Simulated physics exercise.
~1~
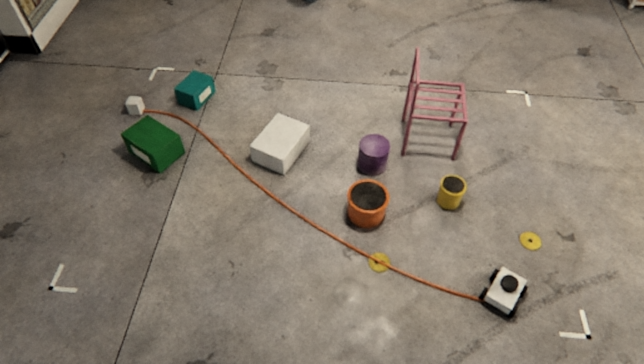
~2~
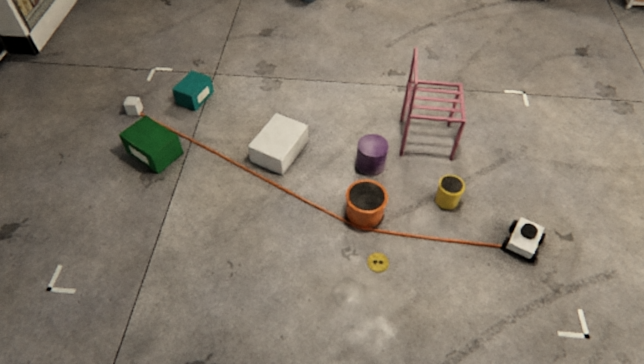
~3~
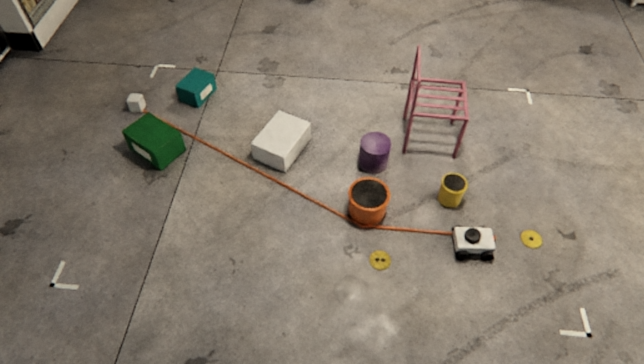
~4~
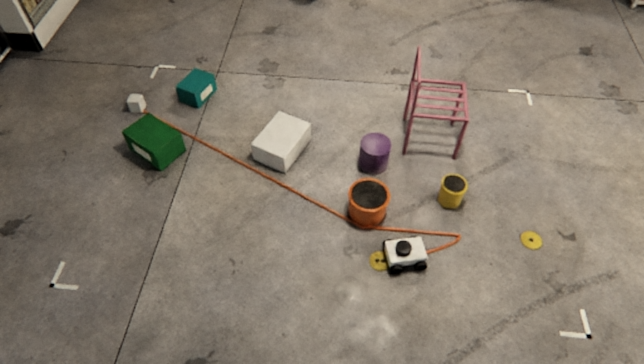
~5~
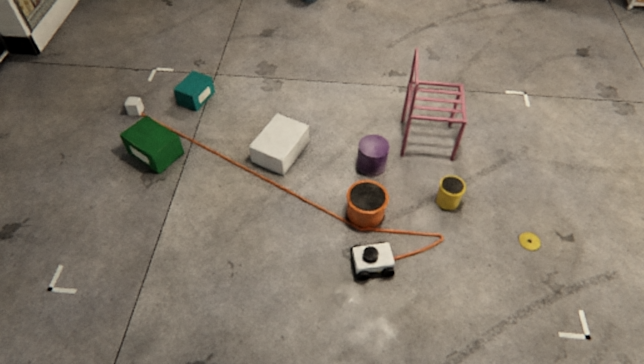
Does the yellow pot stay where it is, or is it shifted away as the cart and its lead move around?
The yellow pot stays where it is, hardly stirring as the cart passes below it and goes off to the left.
